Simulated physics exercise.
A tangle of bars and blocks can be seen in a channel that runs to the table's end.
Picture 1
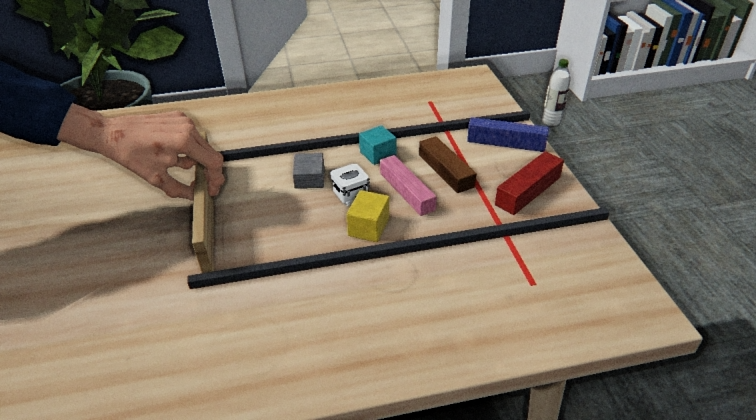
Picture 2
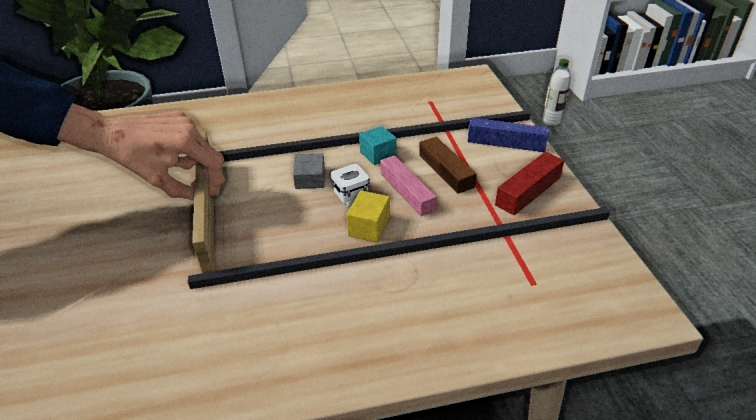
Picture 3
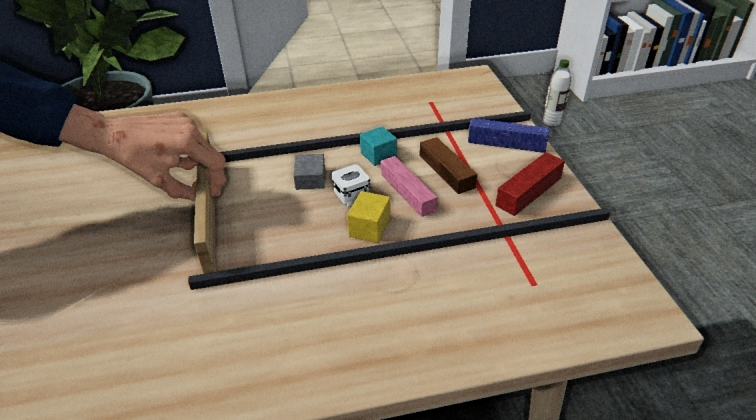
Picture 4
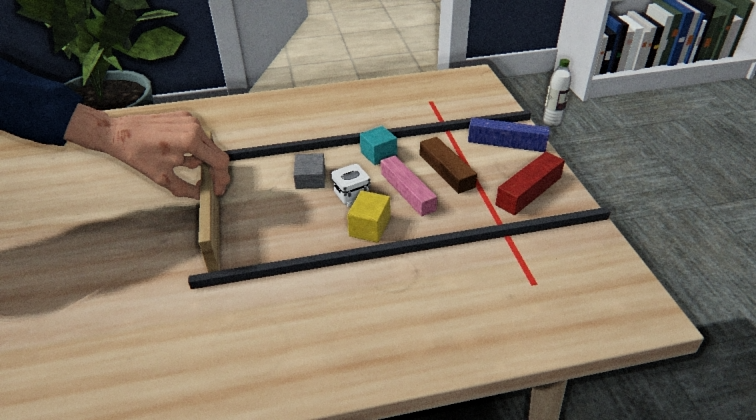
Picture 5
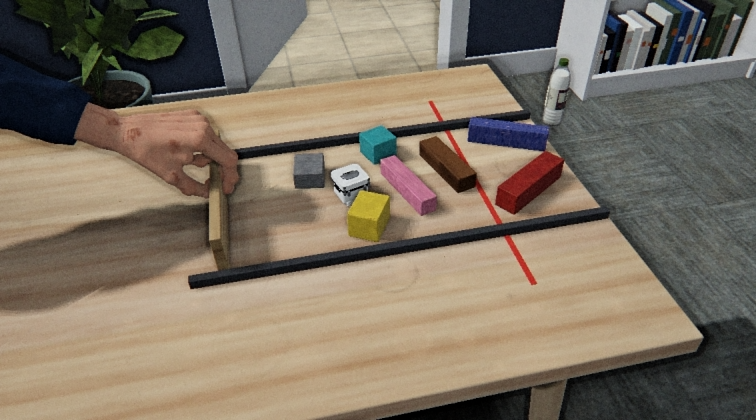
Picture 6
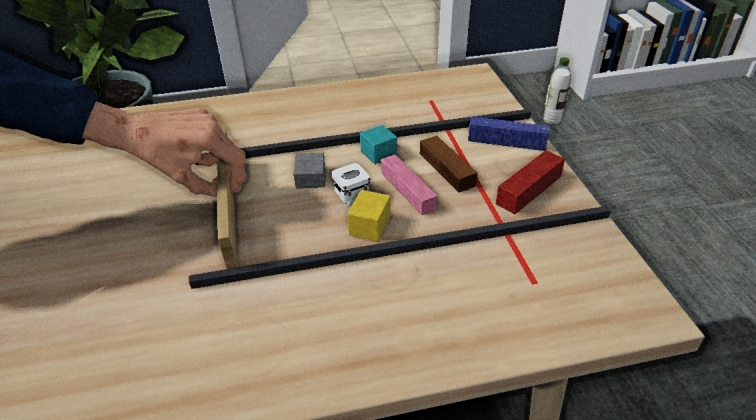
A hand slides an upright wooden board slightly right toward still, scattered blocks and bars.
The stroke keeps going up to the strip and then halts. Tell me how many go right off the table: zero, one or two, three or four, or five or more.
The number going over the edge will be nought.
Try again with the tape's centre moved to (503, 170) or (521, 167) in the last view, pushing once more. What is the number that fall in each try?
Ending up on the floor: First try 0, second try 3.
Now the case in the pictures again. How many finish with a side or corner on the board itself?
That number would be 4.
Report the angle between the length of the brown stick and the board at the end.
It sits some 0° out of line.
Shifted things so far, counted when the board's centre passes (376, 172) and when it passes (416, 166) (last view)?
Counts: 5 / 6.
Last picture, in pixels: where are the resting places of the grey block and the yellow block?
Grey block at about (476, 148), yellow block at about (504, 190).
Soon after, none off yet; blue bar at rest near (508, 133); red bar at rest near (531, 181); brown stick at rest near (447, 163).
After that, none off yet; blue bar at rest near (508, 133); red bar moving near (536, 180); brown stick displaced about its own width near (490, 158).
In the end, the number that fall off is zero.
